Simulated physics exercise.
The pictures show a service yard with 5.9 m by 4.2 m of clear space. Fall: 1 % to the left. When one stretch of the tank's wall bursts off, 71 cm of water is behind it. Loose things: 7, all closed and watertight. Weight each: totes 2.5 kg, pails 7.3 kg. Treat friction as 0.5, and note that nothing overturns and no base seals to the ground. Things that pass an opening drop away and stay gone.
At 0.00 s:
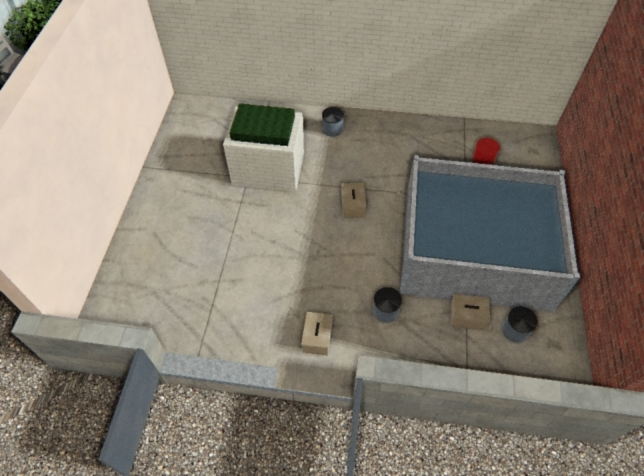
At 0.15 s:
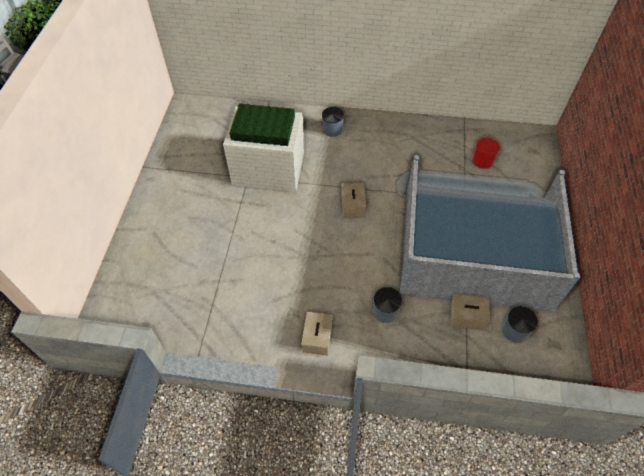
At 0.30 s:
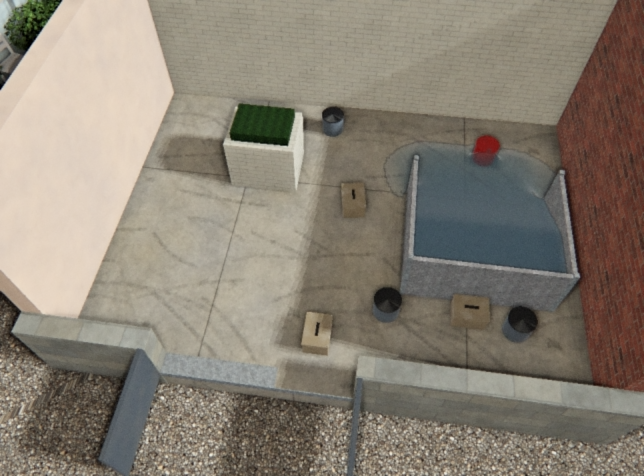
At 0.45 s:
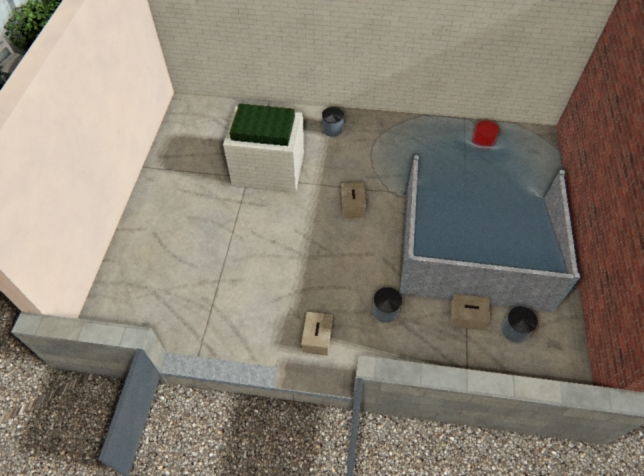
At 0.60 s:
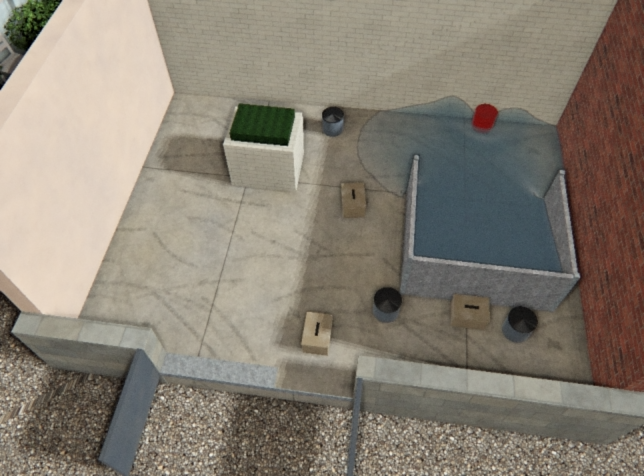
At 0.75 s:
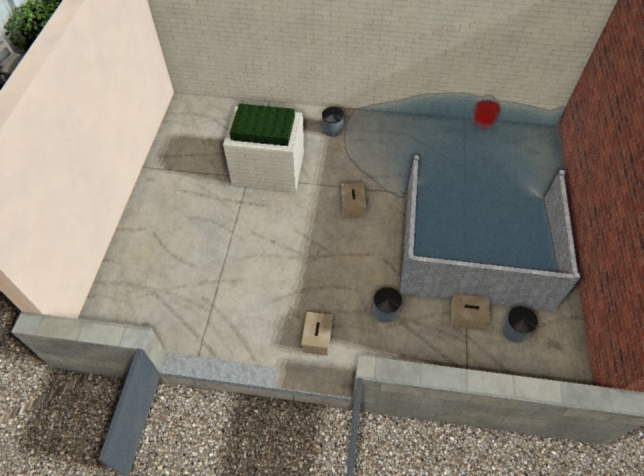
Water spreading from a walled tank after its far side gives way, pushing a red pail back towards the pale wall.
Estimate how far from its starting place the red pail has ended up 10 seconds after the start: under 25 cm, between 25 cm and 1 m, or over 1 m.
The red pail ends over 1 m away.
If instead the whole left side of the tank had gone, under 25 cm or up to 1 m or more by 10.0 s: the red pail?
With that failure, the red pail remains in position.
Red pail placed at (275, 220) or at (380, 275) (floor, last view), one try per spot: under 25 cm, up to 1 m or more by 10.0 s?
Moved partway; nearly still.
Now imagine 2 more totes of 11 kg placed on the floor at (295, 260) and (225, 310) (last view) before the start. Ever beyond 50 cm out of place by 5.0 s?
Order kept: Falls short, falls short.
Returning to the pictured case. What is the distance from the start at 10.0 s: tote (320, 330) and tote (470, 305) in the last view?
First one washed out, then 40 cm for the second.
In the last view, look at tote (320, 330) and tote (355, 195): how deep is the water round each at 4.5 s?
I'd put it at 5 cm and 1 cm respectively.
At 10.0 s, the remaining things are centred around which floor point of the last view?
Close to (377, 252).
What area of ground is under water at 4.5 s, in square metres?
Near 23 m2 in all.
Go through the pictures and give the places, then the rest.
The red pail at (488, 146) rests on the ground; water covers 2.4 m2; 0 of 7 have shifted, in the first frame.
The red pail at (488, 146) rests on the ground; 3.4 m2 under water; 0 of 7 have shifted, in the second frame.
The red pail at (488, 144), on the bottom, 4 cm from its start; 4.7 m2 under water; 0 of 7 have shifted, in the third frame.
The red pail at (488, 128) rests on the ground, 33 cm from its start; water covers 6.2 m2; 1 of 7 have shifted, in the fourth frame.
The red pail at (487, 111), on the bottom, 69 cm from its start; water covers 6.9 m2; 1 of 7 have shifted, in the fifth frame.
The red pail at (488, 107), afloat, 69 cm from its start; 7.2 m2 under water; 1 of 7 have shifted, in the sixth frame.
After 2.0 s the red pail is near (500, 139), 0.1 m from its start, afloat; 0 of 7 are out; 1 afloat.
After 4.5 s the red pail is near (410, 157), 1.1 m from its start, aground; 0 of 7 are out; 2 afloat.
After 7.0 s the red pail is near (363, 151), 1.7 m from its start, aground; 1 of 7 are out; 2 afloat.
After 10.0 s the red pail is near (363, 151), 1.7 m from its start, aground; 1 of 7 are out; 2 afloat.
